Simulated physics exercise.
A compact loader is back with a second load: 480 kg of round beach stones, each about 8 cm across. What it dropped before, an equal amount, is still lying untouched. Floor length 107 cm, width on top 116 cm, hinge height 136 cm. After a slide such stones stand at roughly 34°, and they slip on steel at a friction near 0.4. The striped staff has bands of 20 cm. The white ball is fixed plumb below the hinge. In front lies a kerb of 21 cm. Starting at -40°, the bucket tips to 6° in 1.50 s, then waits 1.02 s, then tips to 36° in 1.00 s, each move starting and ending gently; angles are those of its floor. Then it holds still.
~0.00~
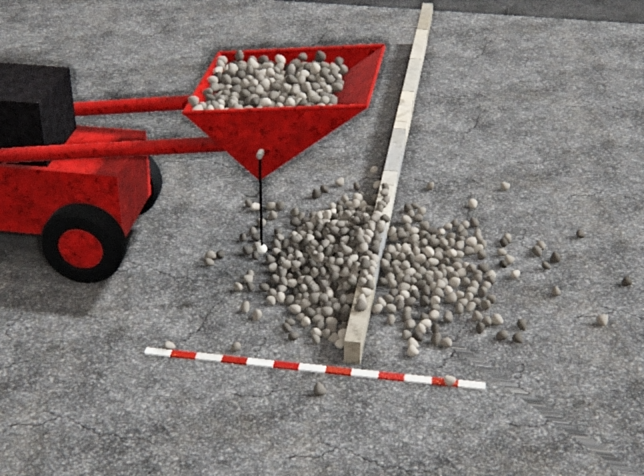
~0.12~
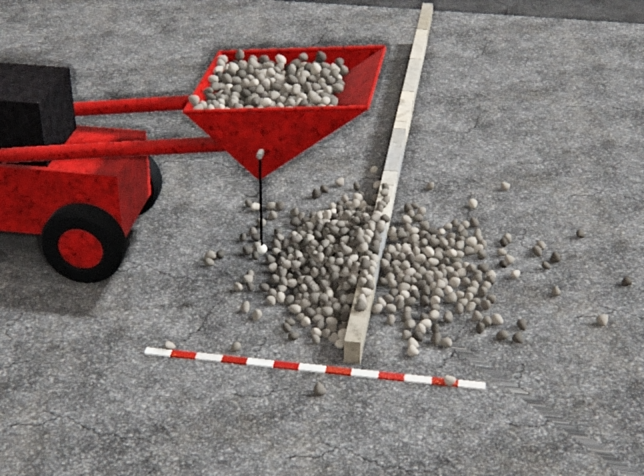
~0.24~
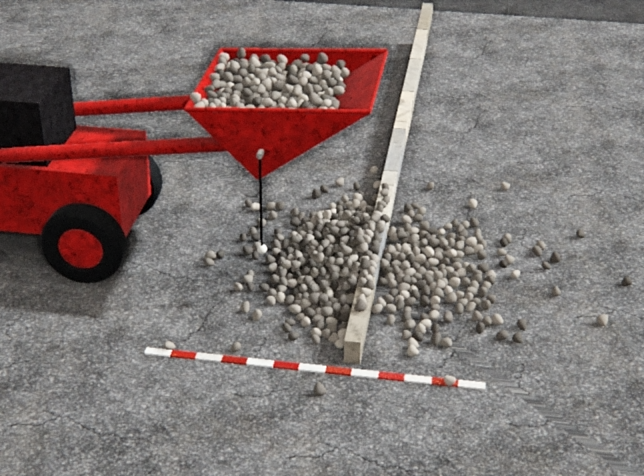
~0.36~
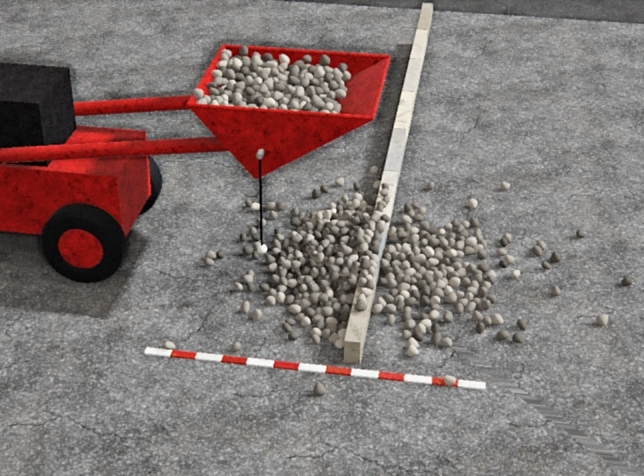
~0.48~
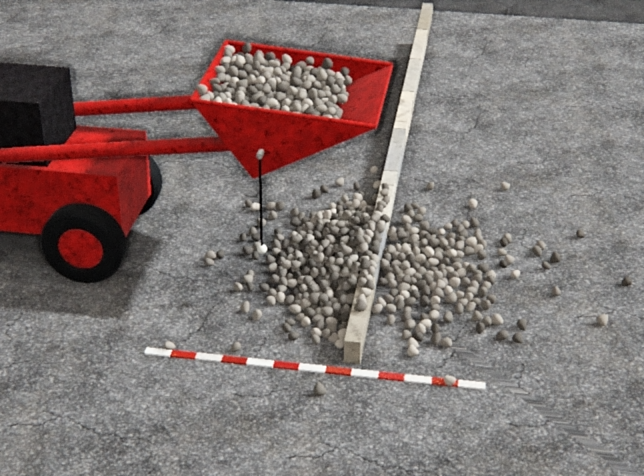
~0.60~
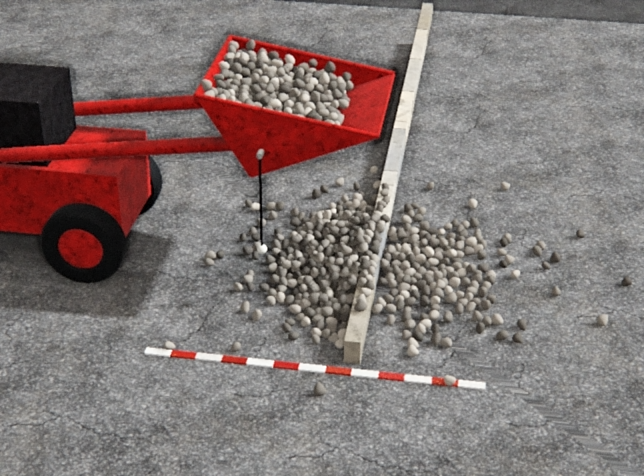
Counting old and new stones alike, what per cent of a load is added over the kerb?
Roughly 94 per cent of a load more.
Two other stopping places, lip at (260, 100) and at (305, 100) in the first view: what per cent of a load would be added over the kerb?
About 0 and 25 per cent.
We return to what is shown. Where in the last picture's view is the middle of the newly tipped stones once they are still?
Around (425, 263).
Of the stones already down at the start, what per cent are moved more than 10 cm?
Roughly 10 per cent of them.
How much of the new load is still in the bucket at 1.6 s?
About 100 per cent.
After 1.1 s the floor is at -1°; in per cent of one load, 100 in the bucket, 67 on this side of the kerb, 33 over the kerb; the foremost stones are at (567, 267).
After 1.6 s the floor is at 6°; in per cent of one load, 100 in the bucket, 67 on this side of the kerb, 33 over the kerb; the foremost stones are at (567, 267).
After 4.0 s the floor is at 36°; in per cent of one load, 4 in the bucket, 82 on this side of the kerb, 114 over the kerb; the foremost stones are at (567, 267).
After 6.7 s the floor is at 36°; in per cent of one load, 0 in the bucket, 73 on this side of the kerb, 127 over the kerb; the foremost stones are at (583, 294). Net gain over the kerb, 94.
